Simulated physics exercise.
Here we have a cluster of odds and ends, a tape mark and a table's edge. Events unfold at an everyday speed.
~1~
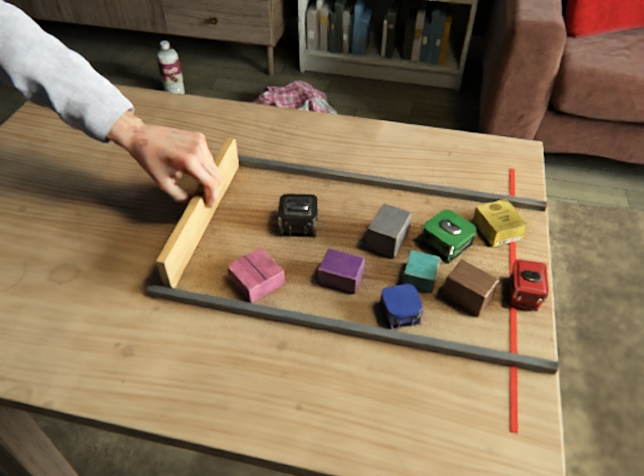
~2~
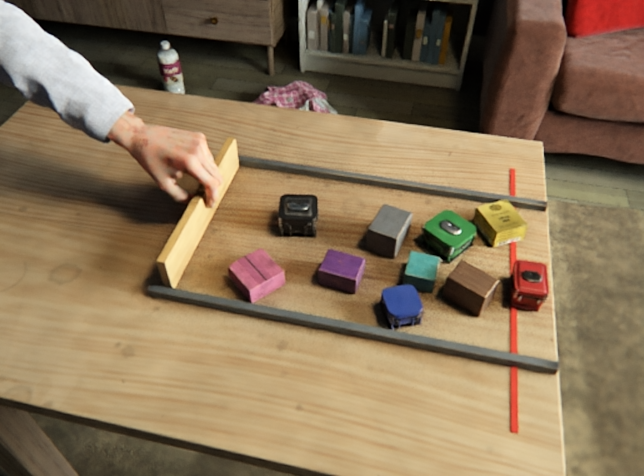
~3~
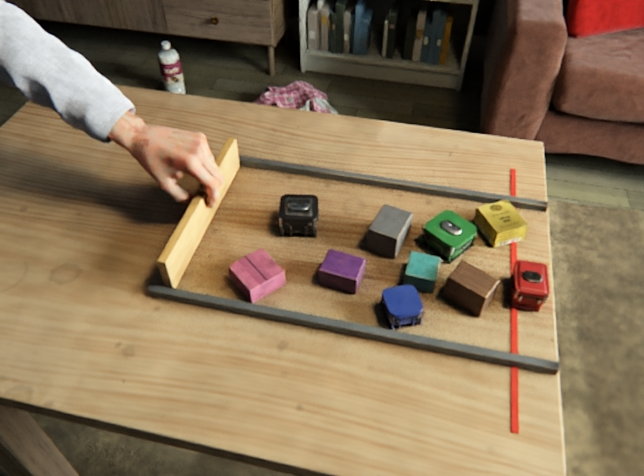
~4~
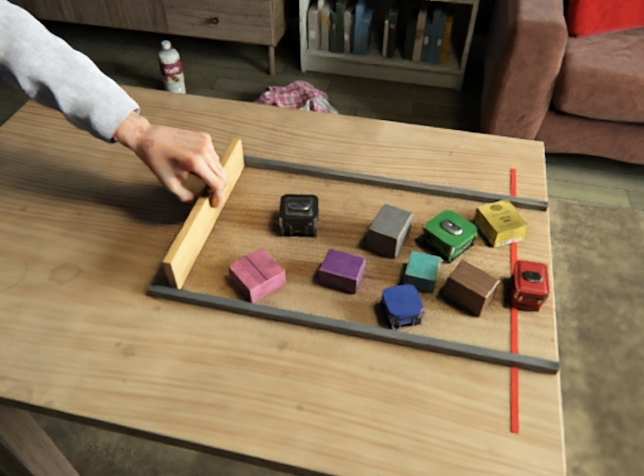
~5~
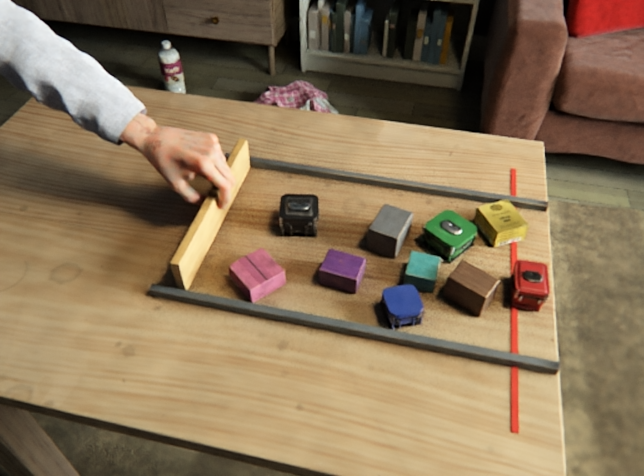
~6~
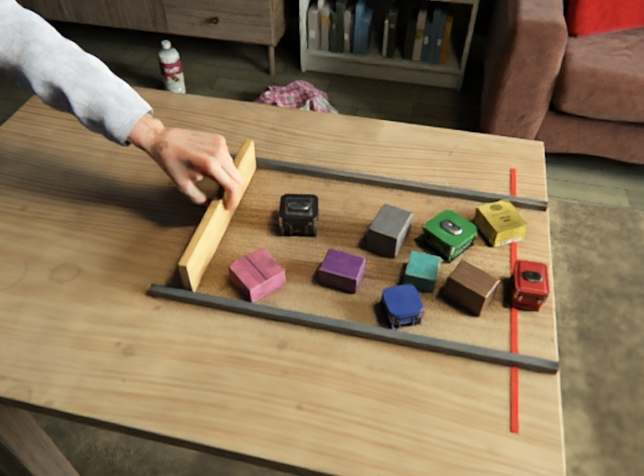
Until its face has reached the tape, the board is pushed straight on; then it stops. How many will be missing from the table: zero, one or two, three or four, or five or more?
I expect the drop count to reach five or more.
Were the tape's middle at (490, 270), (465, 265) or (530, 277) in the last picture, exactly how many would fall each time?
The three tries give 3, 2 and 6.
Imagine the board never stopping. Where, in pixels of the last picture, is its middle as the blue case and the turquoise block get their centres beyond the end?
Its middle is about (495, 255) and about (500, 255).
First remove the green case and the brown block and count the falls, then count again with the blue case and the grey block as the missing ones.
Counts - first: 4; second: 4.
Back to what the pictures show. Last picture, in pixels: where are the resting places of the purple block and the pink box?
Purple block at about (537, 299), pink box at about (539, 334).
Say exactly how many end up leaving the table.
It comes to 6.
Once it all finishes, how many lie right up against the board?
Count recorded: 4.
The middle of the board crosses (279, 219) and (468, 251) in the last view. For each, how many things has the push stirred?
Moved so far: 2, later 10.
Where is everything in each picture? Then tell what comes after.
In the first picture, red case (528, 285); yellow box (500, 223); brown block (470, 288); board (203, 207); tape (513, 274).
In the second picture, yellow box (500, 223); purple block (342, 271).
In the third picture, brown block (471, 288); board (203, 207).
In the fourth picture, red case (528, 286); black case (299, 215).
In the fifth picture, yellow box (501, 223); blue case (402, 307).
In the sixth picture, red case (528, 286); yellow box (500, 223); brown block (471, 288); board (222, 210); tape (514, 274).
Soon after, none off yet; red case at rest near (528, 286); yellow box at rest near (500, 223); brown block at rest near (471, 288).
After that, none off yet; red case moving near (539, 287); yellow box displaced a little near (520, 219); brown block displaced about its own width near (504, 297).
In the end, the number that fall off is five or more; gone, grey block, blue case, turquoise block, green case, brown block and red case.
